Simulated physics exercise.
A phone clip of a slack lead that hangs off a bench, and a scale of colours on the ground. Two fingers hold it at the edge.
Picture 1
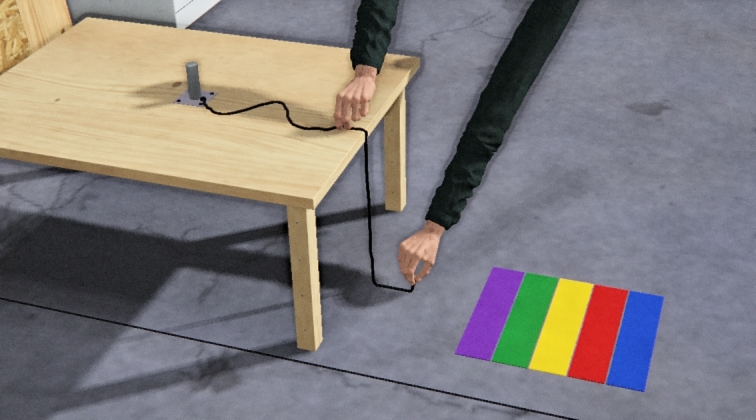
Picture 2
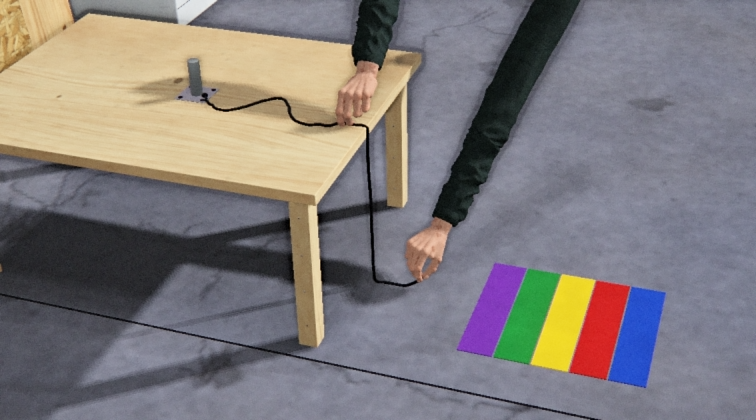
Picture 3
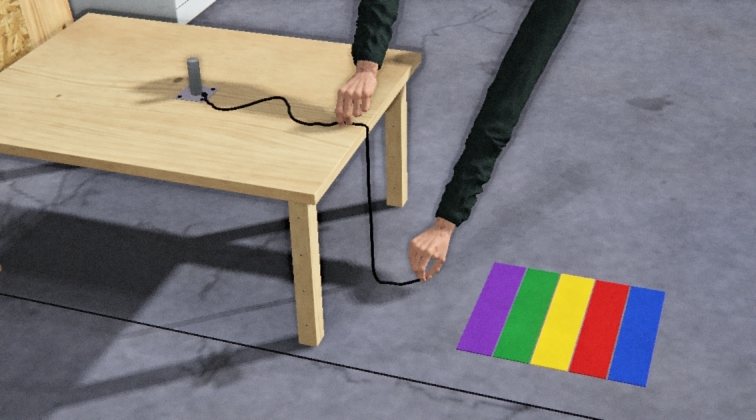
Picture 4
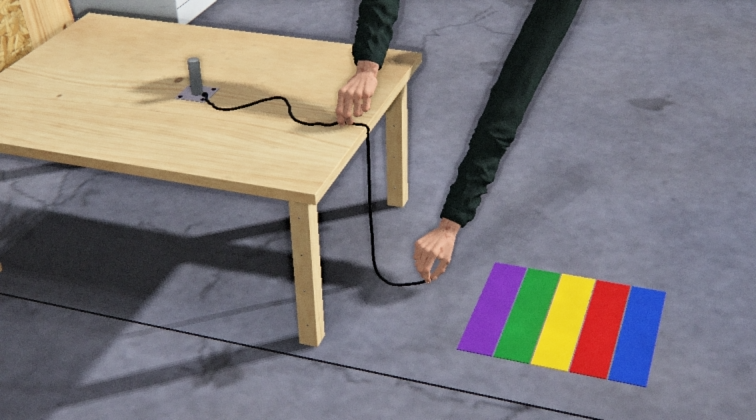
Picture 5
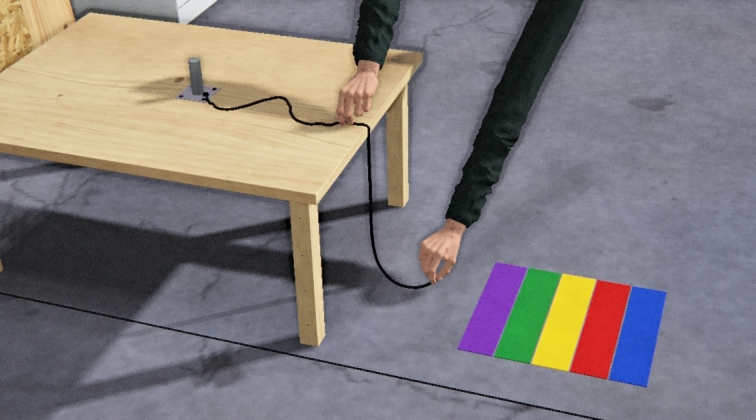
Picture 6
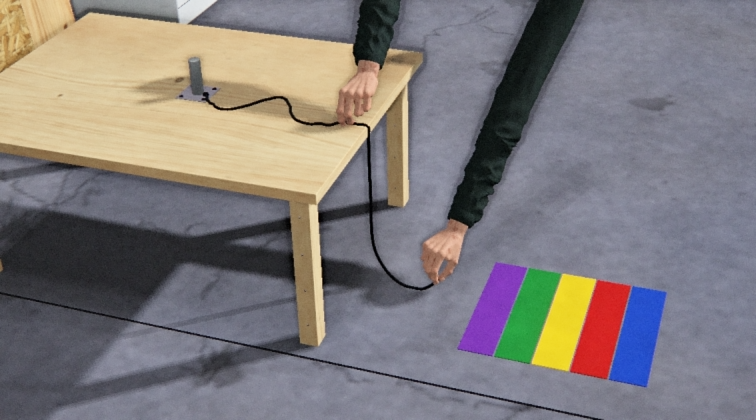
Hand holding the end of a slack black lead shifting slightly right beside colored floor stripes, another hand pinching it at the table edge.
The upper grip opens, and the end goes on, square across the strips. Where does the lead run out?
It halts on the red strip.
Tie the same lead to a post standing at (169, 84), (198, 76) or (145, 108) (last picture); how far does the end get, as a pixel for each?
Near (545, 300), (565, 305) and (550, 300).
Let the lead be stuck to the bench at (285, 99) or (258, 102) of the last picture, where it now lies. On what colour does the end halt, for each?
One after the other, yellow; yellow.
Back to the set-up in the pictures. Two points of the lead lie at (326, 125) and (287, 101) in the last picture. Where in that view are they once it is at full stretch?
Near (380, 133) and (310, 112).
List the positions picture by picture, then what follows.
End (415, 281); purple (479, 340); green (516, 347); yellow (553, 354); red (591, 362); blue (629, 369), in the first frame.
End (422, 278); lead through (216, 109) (281, 99) (311, 125) (368, 147) (371, 209) (374, 272), in the second frame.
End (426, 278), in the third frame.
End (431, 279); lead through (217, 108) (282, 98) (311, 124) (368, 146) (370, 209) (377, 272), in the fourth frame.
End (436, 280), in the fifth frame.
End (438, 280); lead through (217, 108) (282, 98) (312, 124) (369, 146) (371, 209) (386, 270), in the sixth frame.
Soon after, end near (528, 296); over green.
Then, end near (573, 304); over yellow.
At full stretch, end near (600, 310); over red. Over red.
